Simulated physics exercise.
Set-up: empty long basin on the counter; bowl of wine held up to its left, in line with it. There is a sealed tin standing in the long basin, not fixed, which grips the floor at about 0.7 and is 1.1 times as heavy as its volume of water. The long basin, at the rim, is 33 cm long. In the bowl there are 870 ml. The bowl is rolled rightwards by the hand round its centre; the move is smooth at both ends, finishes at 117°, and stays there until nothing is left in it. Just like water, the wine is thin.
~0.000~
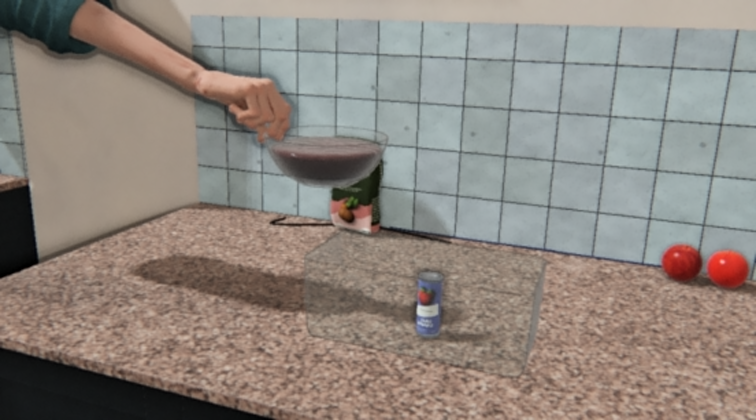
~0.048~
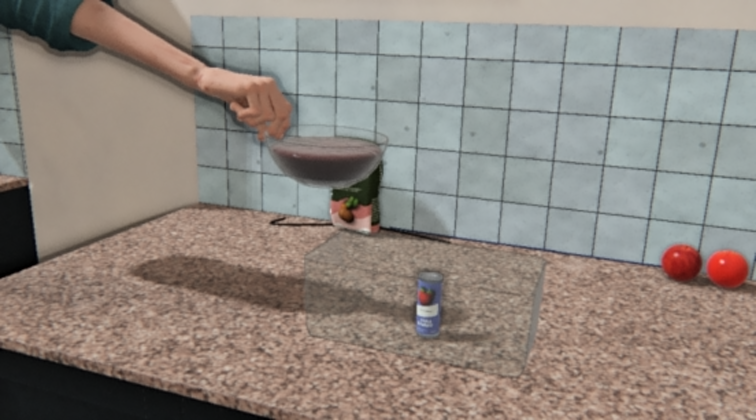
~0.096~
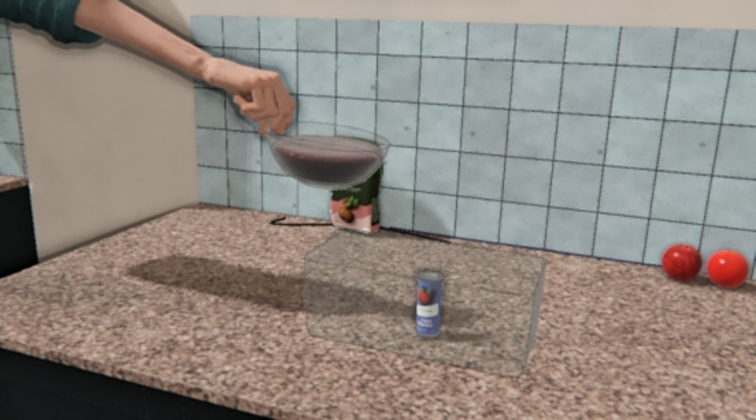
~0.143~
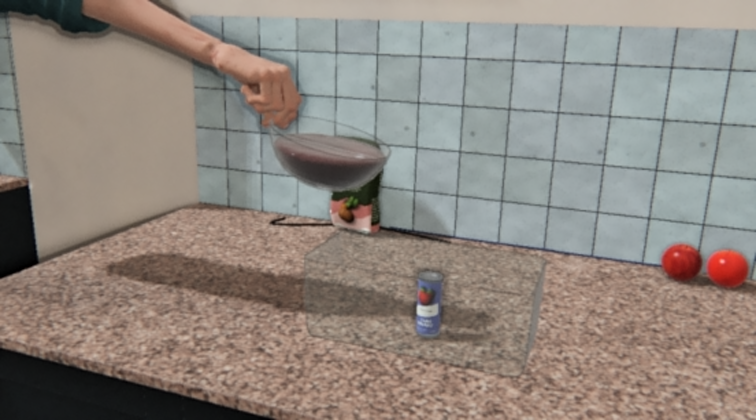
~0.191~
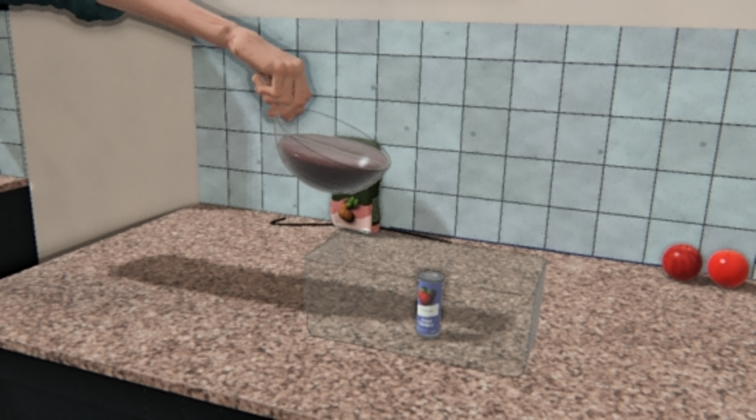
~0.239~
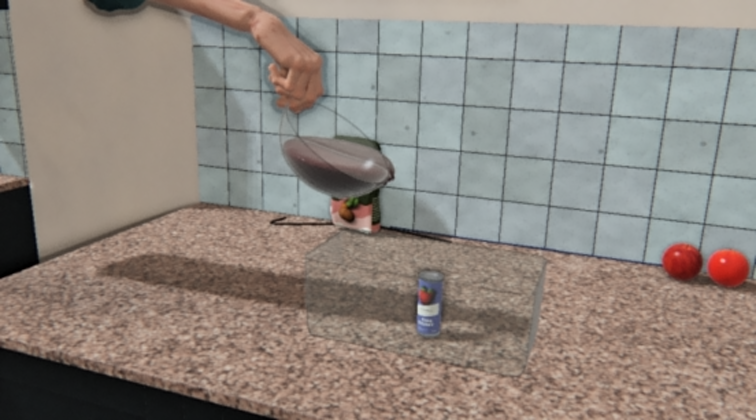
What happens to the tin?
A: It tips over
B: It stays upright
A, it tips over.
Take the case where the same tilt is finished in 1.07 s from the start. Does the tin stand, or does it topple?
Then the tin does not tip.
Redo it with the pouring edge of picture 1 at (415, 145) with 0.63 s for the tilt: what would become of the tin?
Then it stays on its base.
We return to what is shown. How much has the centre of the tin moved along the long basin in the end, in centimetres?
Around 8.5 cm.
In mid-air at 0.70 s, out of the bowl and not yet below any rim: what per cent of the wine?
Something like 3 per cent is in the air then.
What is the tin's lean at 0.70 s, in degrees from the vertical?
35°.
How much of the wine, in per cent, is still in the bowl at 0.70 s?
Remaining share: Approx. 0 %.
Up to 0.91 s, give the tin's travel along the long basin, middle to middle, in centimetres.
Close to 8 cm.
By 0.51 s the tilt is 106° and 1 per cent is still to pour; the tin stands where it began.
By 0.70 s the tilt is 117° and 0 per cent is still to pour; the tin leans 35°.
By 0.91 s the tilt is 117° and 0 per cent is still to pour; the tin lies on its side.
By 1.13 s the tilt is 117° and 0 per cent is still to pour; the tin lies on its side.
At rest the tin lies on its side.
